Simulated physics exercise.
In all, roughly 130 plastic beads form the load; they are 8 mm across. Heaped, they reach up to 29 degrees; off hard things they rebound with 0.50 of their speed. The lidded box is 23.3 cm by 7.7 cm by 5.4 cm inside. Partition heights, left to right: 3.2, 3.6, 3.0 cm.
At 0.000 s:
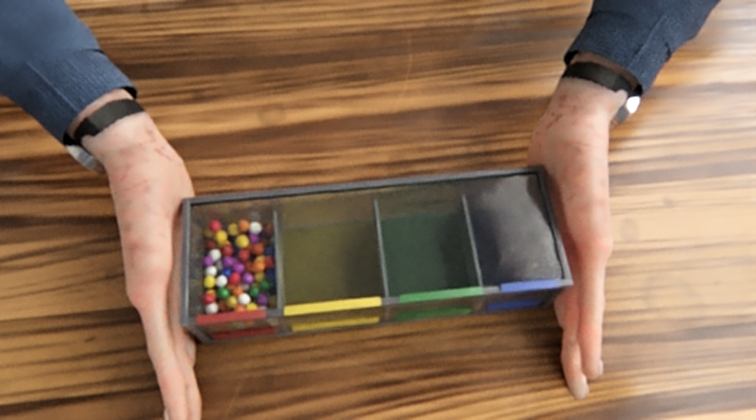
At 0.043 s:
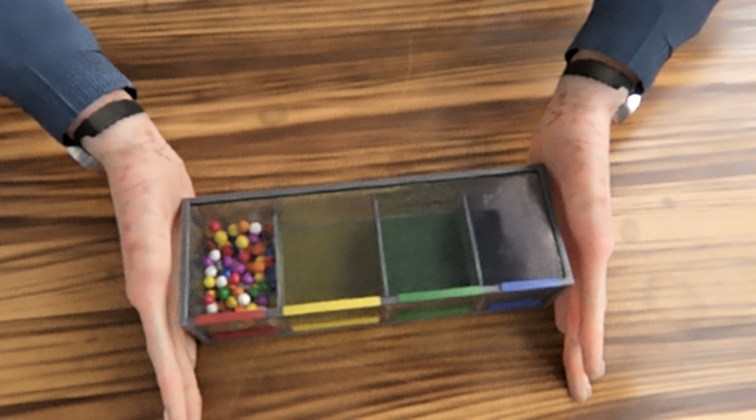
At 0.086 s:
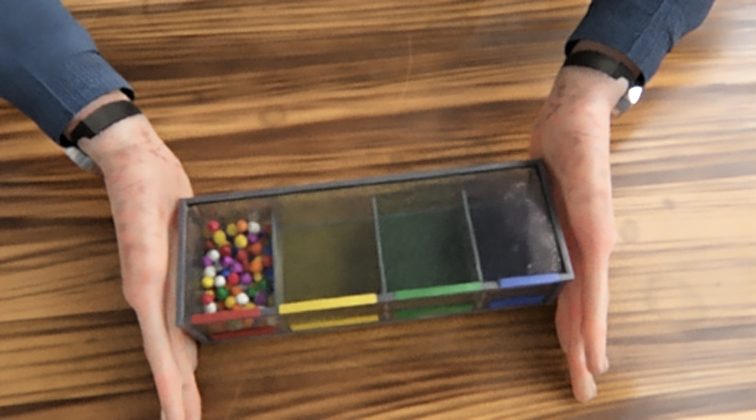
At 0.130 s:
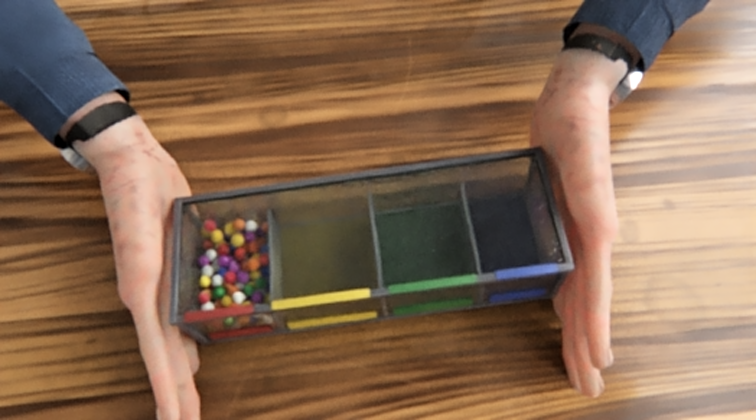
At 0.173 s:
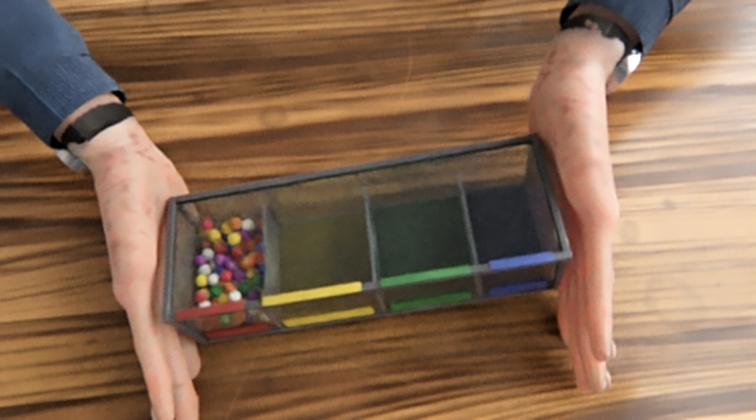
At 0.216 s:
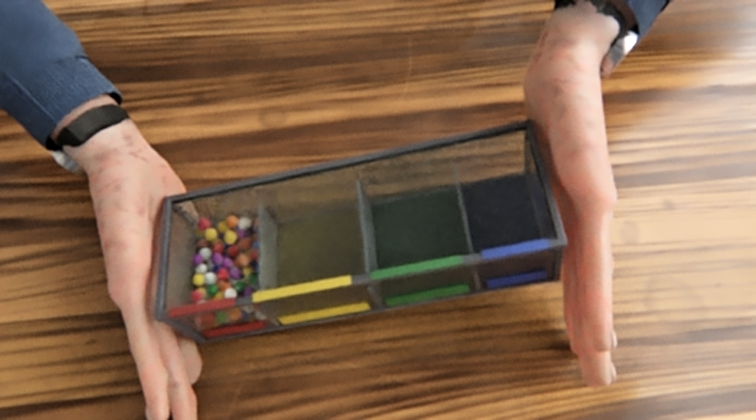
At first, two hands hold a clear lidded box nearly level above a wood-grain surface, with colourful beads filling only the red-marked compartment at the left. The hands then tilt the box, raising its right end while the beads stay in the red section and the yellow, green and blue ones remain empty.
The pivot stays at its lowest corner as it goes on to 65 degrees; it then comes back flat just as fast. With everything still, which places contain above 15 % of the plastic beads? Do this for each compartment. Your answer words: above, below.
Red - above; blue - below; green - below; yellow - below.
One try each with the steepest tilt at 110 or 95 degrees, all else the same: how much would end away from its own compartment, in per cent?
Roughly 0 percent, then roughly 0 percent.
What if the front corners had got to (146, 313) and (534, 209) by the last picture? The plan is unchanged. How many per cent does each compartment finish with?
Red = 100 %, blue = 0 %, green = 0 %, yellow = 0 %.
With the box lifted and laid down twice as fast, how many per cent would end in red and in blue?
In that case red keeps 100 per cent while blue keeps 0 per cent.
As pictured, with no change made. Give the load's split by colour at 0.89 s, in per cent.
The split is red at 100, blue at 0, green at 0 and yellow at 0 per cent.
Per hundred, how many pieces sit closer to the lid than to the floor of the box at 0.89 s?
Around 10 in a hundred, give or take.
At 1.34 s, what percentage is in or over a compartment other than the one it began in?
Close to 0 per cent, I reckon.
After 0.89 s, tilt 65 degrees; red 100 %.
After 1.34 s, tilt 28 degrees; red 100 %.
After 1.86 s, tilt 0 degrees; red 100 %.
By 2.4 s all is still; red 100 %, blue 0 %, green 0 %, yellow 0 %.
